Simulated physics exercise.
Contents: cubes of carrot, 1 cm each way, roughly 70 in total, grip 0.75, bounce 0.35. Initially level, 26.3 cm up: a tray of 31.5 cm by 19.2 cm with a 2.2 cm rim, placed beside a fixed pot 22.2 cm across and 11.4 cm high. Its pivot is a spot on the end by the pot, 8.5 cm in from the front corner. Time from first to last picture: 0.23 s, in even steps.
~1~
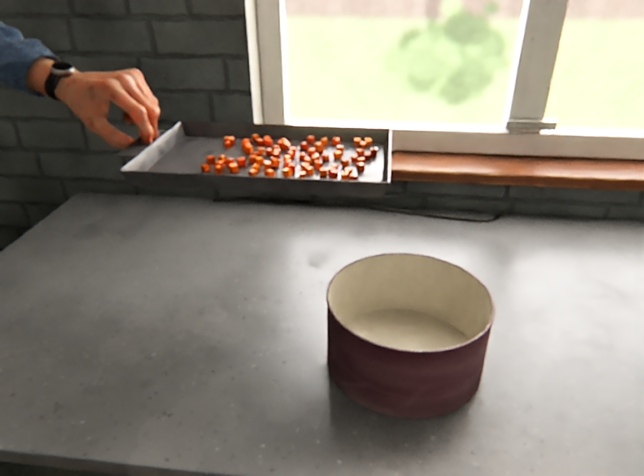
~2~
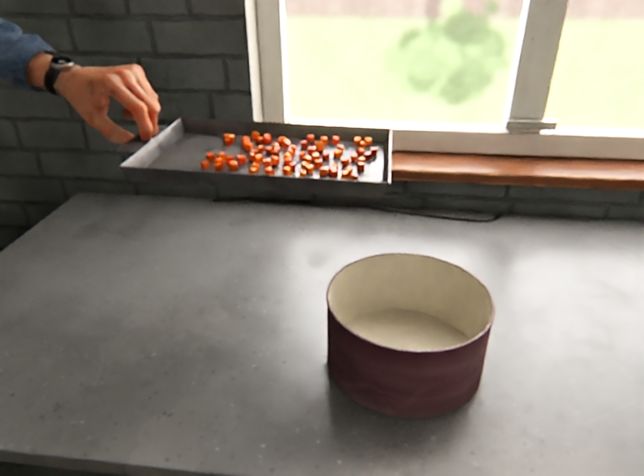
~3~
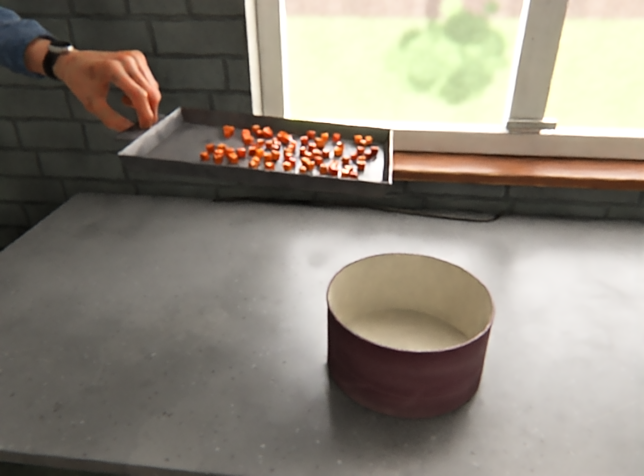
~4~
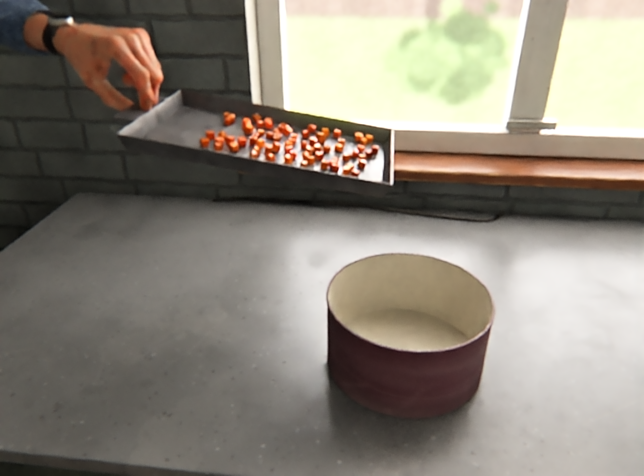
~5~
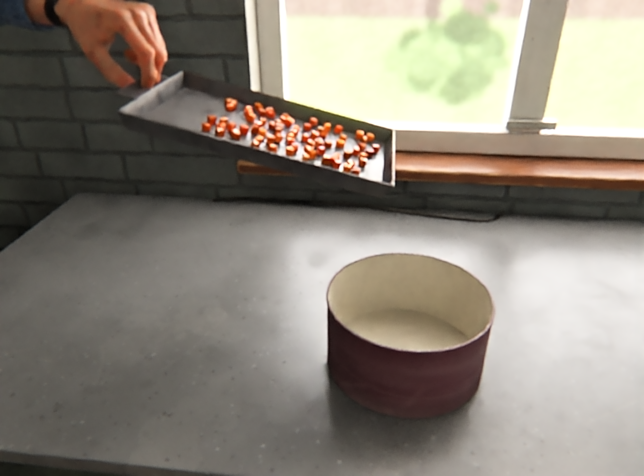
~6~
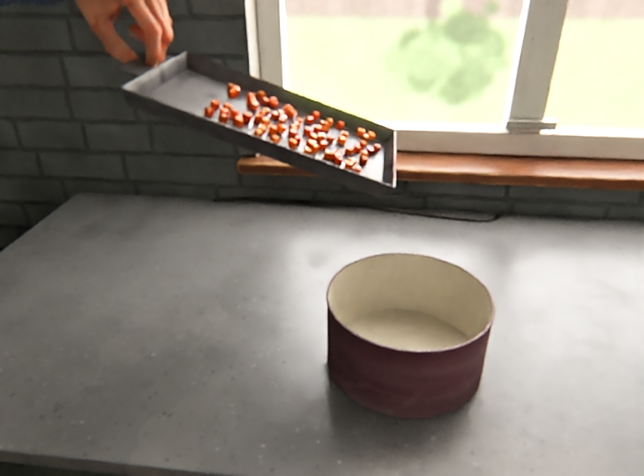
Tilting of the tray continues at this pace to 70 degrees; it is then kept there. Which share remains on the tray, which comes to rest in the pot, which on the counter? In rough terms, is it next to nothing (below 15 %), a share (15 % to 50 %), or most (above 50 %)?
Roughly: Left on the tray: A share, pot: A share, counter: A share.
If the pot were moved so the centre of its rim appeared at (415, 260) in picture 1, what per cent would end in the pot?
The share would be some 55 per cent.
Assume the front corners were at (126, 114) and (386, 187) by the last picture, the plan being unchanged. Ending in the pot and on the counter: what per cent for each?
Pot: 70, counter: 0.
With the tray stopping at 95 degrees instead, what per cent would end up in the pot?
The pot would get around 55 per cent.
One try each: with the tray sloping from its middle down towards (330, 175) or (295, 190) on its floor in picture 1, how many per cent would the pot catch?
About 80 and 70 per cent.
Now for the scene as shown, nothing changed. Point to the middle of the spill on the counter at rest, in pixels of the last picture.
Near (543, 313).
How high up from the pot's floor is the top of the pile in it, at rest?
It stands at some 1.0 cm.
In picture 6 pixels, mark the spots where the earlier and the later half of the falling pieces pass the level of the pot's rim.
Roughly (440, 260) to begin with, later roughly (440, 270).
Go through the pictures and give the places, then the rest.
Tray tilt 0 degrees, front corners at (128, 168) and (382, 179); middle of the pieces at (290, 155); pot at (409, 295), in the first picture.
Tray tilt 1 degrees, front corners at (128, 164) and (383, 180); middle of the pieces at (290, 154), in the second picture.
Tray tilt 4 degrees, front corners at (127, 152) and (384, 180), lowest corner right front; middle of the pieces at (291, 149), in the third picture.
Tray tilt 9 degrees, front corners at (126, 132) and (385, 180), lowest corner right front; middle of the pieces at (292, 142), in the fourth picture.
Tray tilt 14 degrees, front corners at (127, 110) and (387, 181), lowest corner right front; middle of the pieces at (293, 134), in the fifth picture.
Tray tilt 19 degrees, front corners at (131, 88) and (388, 182), lowest corner right front; middle of the pieces at (296, 126); pot at (409, 295), in the sixth picture.
Then, 0.22 s after the last picture, tilt 45 degrees; the tray holds 100 %, the pot 0 %.
Then, 0.38 s after the last picture, tilt 62 degrees; the tray holds 100 %, the pot 0 %.
Then, 0.65 s after the last picture, tilt 70 degrees; the tray holds 40 %, the pot 25 %.
In the end, tray 40 %, pot 35 %, counter 30 %.
